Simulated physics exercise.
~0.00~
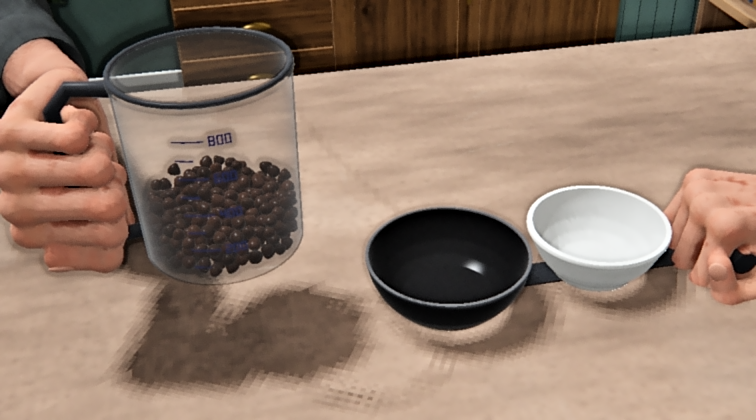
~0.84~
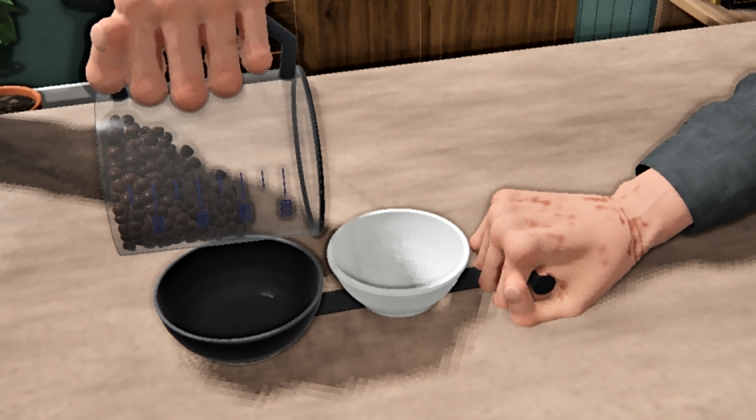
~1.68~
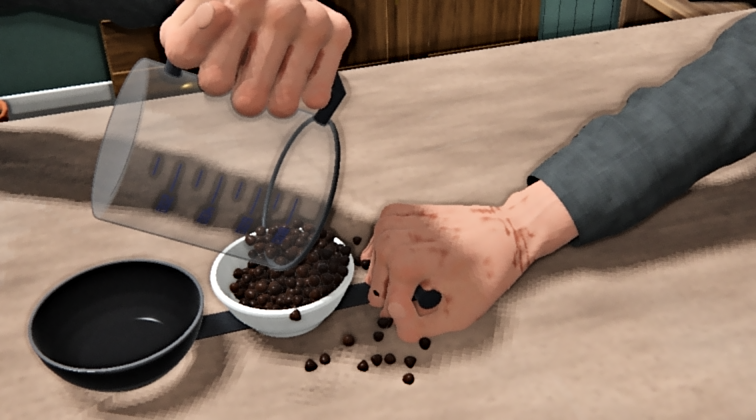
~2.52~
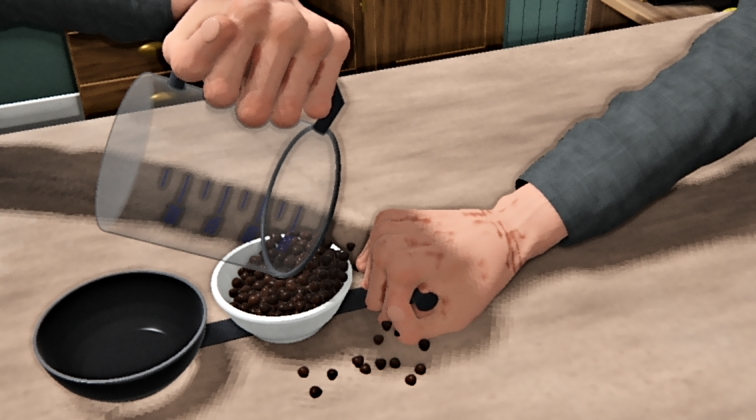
On a pale wooden table in a kitchen-like room, seen from slightly above as the view drifts sideways, one hand holds a clear jug of dark brown coffee beans at the left. To its right sit a black bowl and a white bowl joined by a dark strip, gripped by another hand at the far end. The bowls slide left while the jug tips onto its side above them. The jug tilts further, and the beans pour into the white bowl. It ends heaped with beans, a few lie scattered on the table, and the black bowl stays empty.
